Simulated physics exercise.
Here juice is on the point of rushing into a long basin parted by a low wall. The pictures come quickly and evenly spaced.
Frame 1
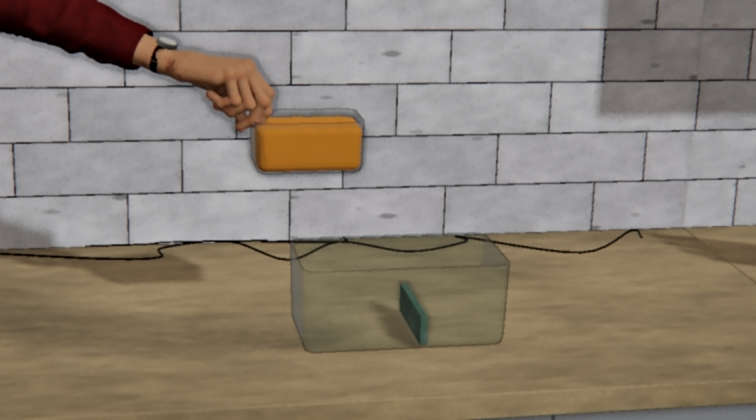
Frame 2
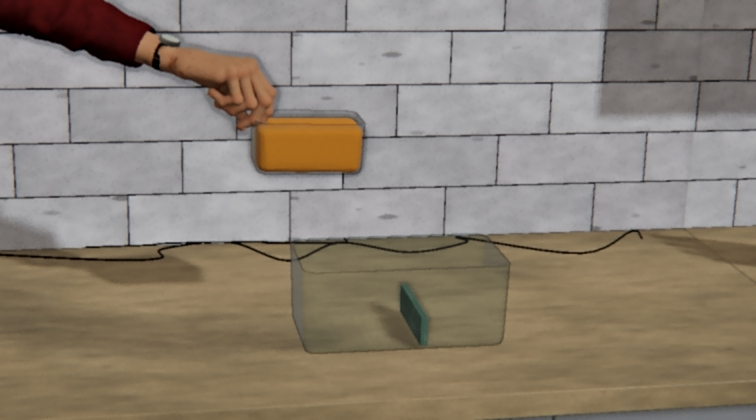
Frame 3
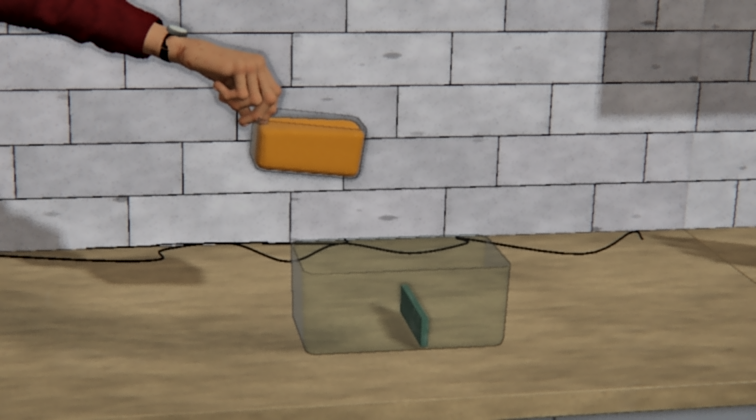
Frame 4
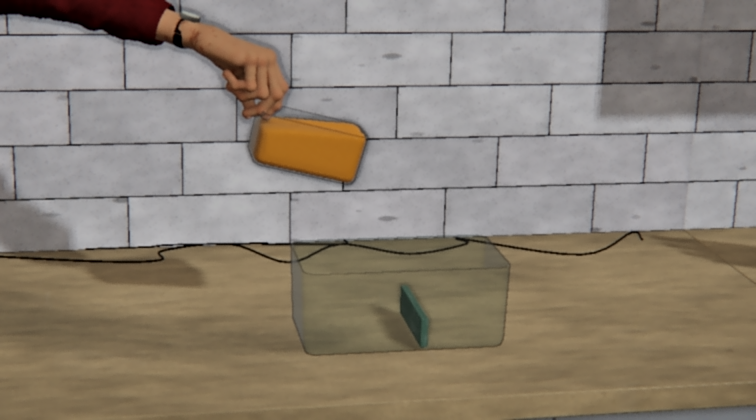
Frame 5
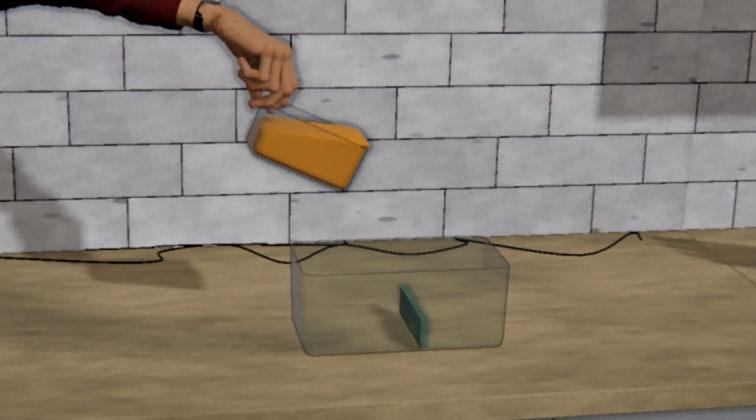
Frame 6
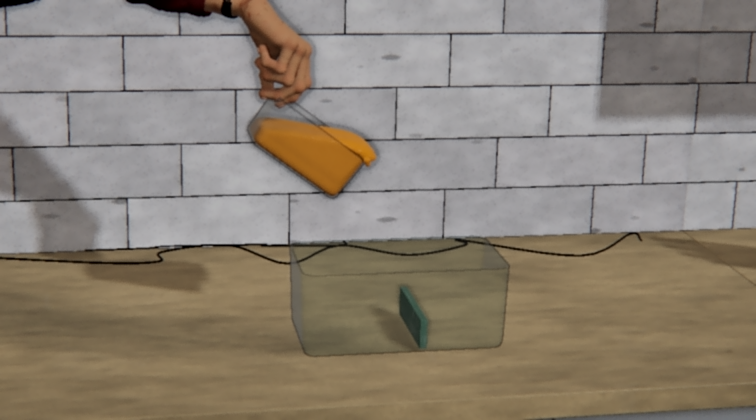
Orange juice in a clear container being tilted to the right by a hand above a transparent basin with a low wall.
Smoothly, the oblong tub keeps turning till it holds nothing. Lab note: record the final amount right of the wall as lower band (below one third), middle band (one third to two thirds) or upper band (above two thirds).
Beneath one third.
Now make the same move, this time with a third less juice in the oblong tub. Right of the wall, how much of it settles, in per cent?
Roughly 10 in a hundred.
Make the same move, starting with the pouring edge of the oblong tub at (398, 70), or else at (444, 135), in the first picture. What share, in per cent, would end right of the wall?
Around 60 percent first, around 80 percent second.
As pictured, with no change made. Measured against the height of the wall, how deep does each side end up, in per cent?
On the left roughly 50, on the right roughly 20.
A moment on, the oblong tub is tipped right over and 12 per cent is still to pour, 28 is left of the wall and 9 right of it.
Next, the oblong tub is tipped right over and 1 per cent is still to pour, 75 is left of the wall and 17 right of it.
Then the oblong tub is tipped right over and 0 per cent is still to pour, 75 is left of the wall and 18 right of it.
Later the oblong tub is tipped right over and 0 per cent is still to pour, 76 is left of the wall and 19 right of it.
Finally, 76 per cent lies left of the wall, 19 right of it and 5 outside.
